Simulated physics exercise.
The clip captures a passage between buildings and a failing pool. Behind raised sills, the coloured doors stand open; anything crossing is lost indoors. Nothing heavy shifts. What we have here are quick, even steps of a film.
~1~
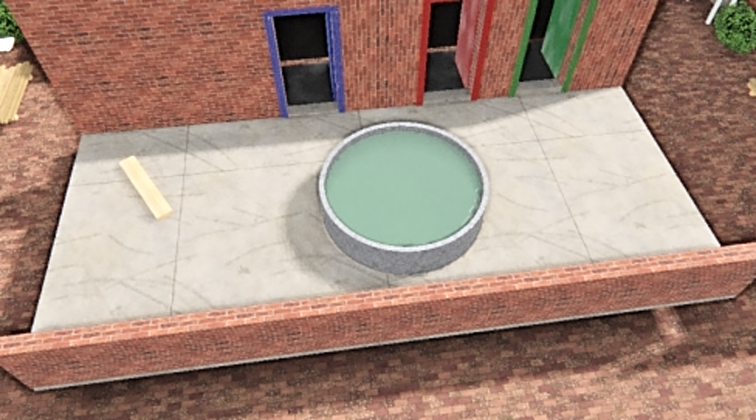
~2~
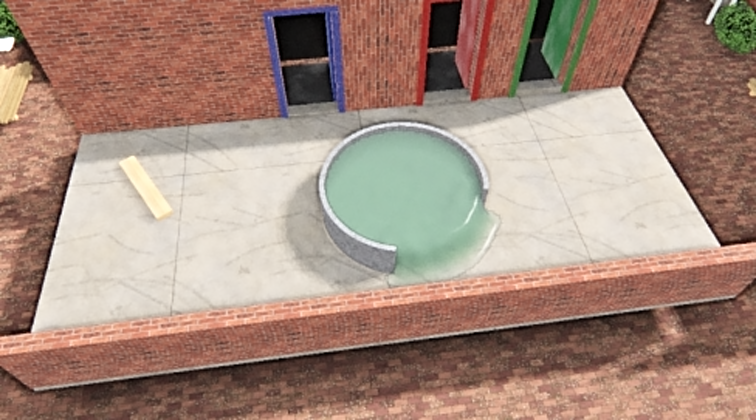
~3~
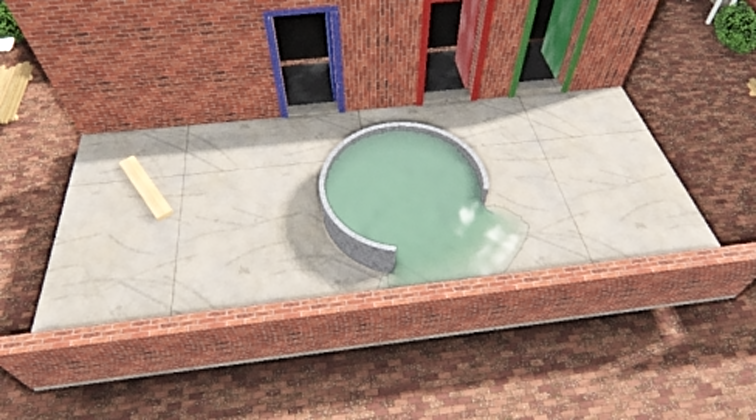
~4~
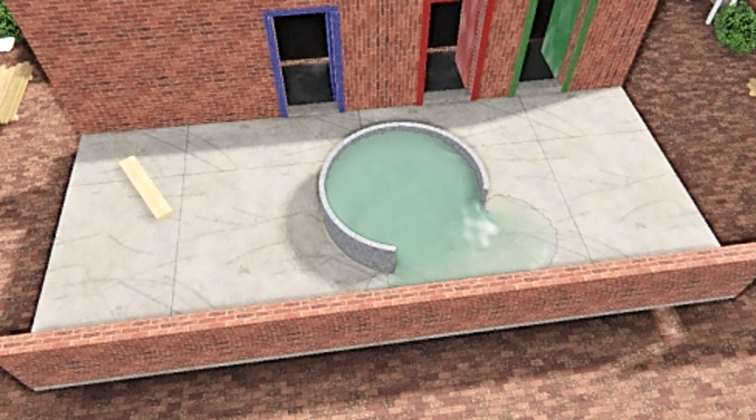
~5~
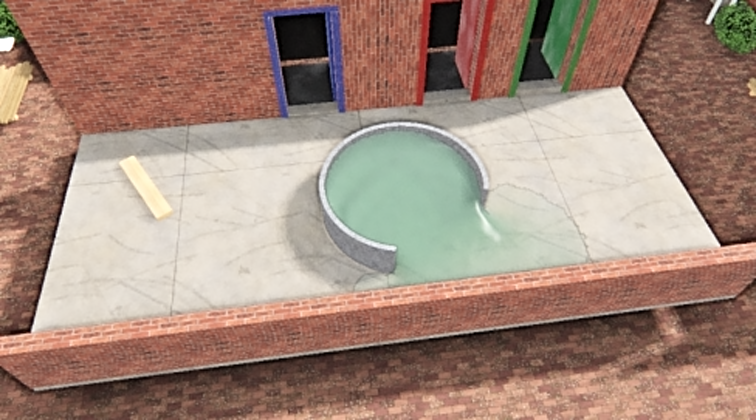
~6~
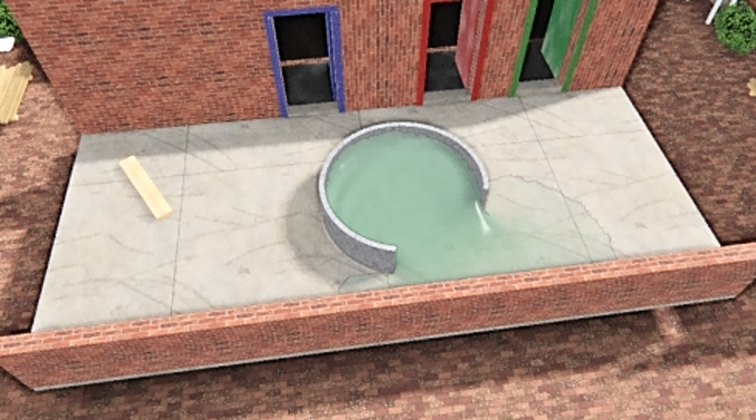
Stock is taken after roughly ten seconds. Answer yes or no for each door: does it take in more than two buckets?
Red door: No; blue door: No; green door: No.
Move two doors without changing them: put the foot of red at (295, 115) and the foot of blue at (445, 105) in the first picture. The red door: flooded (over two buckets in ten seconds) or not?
The red falls short.
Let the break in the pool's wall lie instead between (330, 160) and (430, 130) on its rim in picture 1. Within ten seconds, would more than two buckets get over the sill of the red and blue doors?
Result - red: Crosses the threshold; blue: Crosses the threshold.
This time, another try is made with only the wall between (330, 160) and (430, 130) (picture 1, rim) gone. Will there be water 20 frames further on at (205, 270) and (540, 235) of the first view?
The first spot is spared, the second spared.
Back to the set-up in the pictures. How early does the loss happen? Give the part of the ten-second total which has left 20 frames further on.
About 35 per cent.
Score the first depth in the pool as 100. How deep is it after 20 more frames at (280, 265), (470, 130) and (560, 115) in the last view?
Readings in order: Around 6, 0 and 0 %.
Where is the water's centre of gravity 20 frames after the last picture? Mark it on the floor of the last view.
Centre of the water: Near (438, 238).
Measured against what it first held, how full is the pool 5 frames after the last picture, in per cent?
62 per cent or thereabouts.
A moment on, water covers 20 % of the floor; the red door not reached, the blue door not reached, the green door not reached.
Next, water covers 30 % of the floor; the red door not reached, the blue door not reached, the green door not reached.
Then, water covers 55 % of the floor; the red door not reached, the blue door not reached, the green door not reached.
Later, water covers 60 % of the floor; the red door not reached, the blue door not reached, the green door wet at the sill, nothing in.
In the end, water covers 60 % of the floor; the red door not reached, the blue door wet at the sill, nothing in, the green door wet at the sill, nothing in.
